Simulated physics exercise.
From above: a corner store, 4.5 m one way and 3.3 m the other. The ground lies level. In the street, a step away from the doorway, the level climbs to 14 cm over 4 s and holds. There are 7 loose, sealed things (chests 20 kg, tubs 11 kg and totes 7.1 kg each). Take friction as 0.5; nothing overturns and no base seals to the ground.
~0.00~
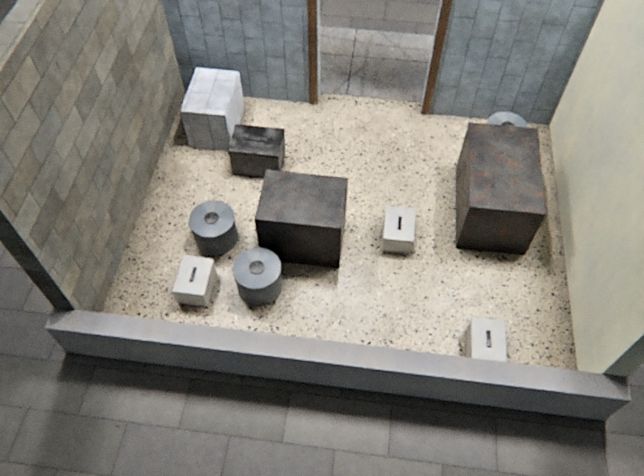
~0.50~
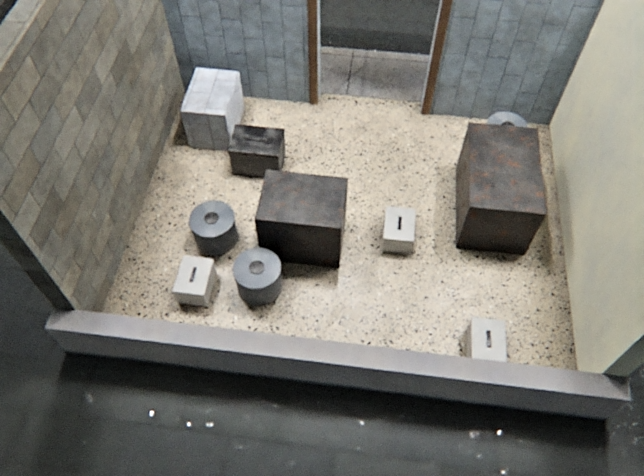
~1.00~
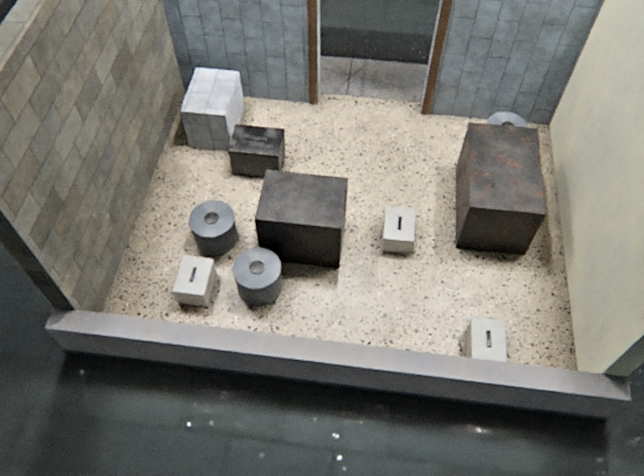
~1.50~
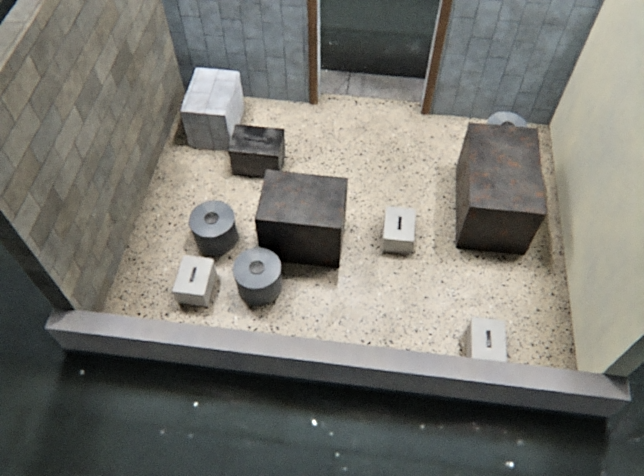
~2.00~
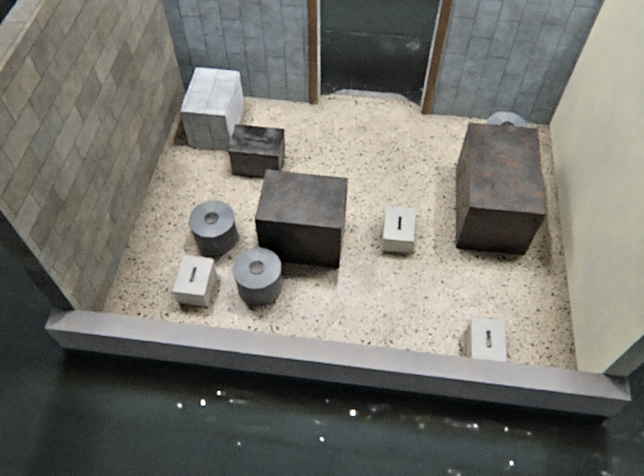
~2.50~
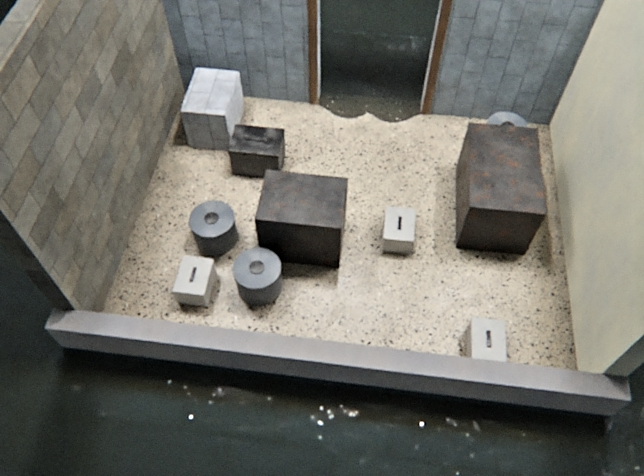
A corner store with a speckled pale floor and an open doorway in its blue-grey back wall is seen from above by a still camera. Dark boxes, a pale block, small white totes and grey round tubs stand about, between a brown tiled wall at left and a cream one at right. Dark water covers the paving outside, white flecks shifting on it, then laps just over the doorway's edge while the objects stay put.
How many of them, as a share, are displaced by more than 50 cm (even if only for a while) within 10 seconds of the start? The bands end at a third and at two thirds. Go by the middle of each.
That comes to under a third.
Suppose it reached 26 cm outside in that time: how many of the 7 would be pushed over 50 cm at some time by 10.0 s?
Then 5.
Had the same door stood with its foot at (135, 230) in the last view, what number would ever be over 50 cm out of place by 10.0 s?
Then 3.
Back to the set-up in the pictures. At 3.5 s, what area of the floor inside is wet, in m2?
Some 1.5 m2.
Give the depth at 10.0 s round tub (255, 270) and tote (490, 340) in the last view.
Roughly 4 and 8 cm.
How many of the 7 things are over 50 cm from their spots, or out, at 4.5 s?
By then 0.
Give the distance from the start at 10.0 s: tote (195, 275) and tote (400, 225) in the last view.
In turn: 0 cm, 140 cm.
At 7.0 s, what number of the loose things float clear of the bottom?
I count 0.
After 3.5 s 0 of 7 are over 50 cm from their spots; 0 afloat.
After 4.5 s 0 of 7 are over 50 cm from their spots; 0 afloat.
After 7.0 s 1 of 7 are over 50 cm from their spots; 0 afloat.
After 10.0 s 1 of 7 are over 50 cm from their spots, and 1 have been at some point; 2 afloat.
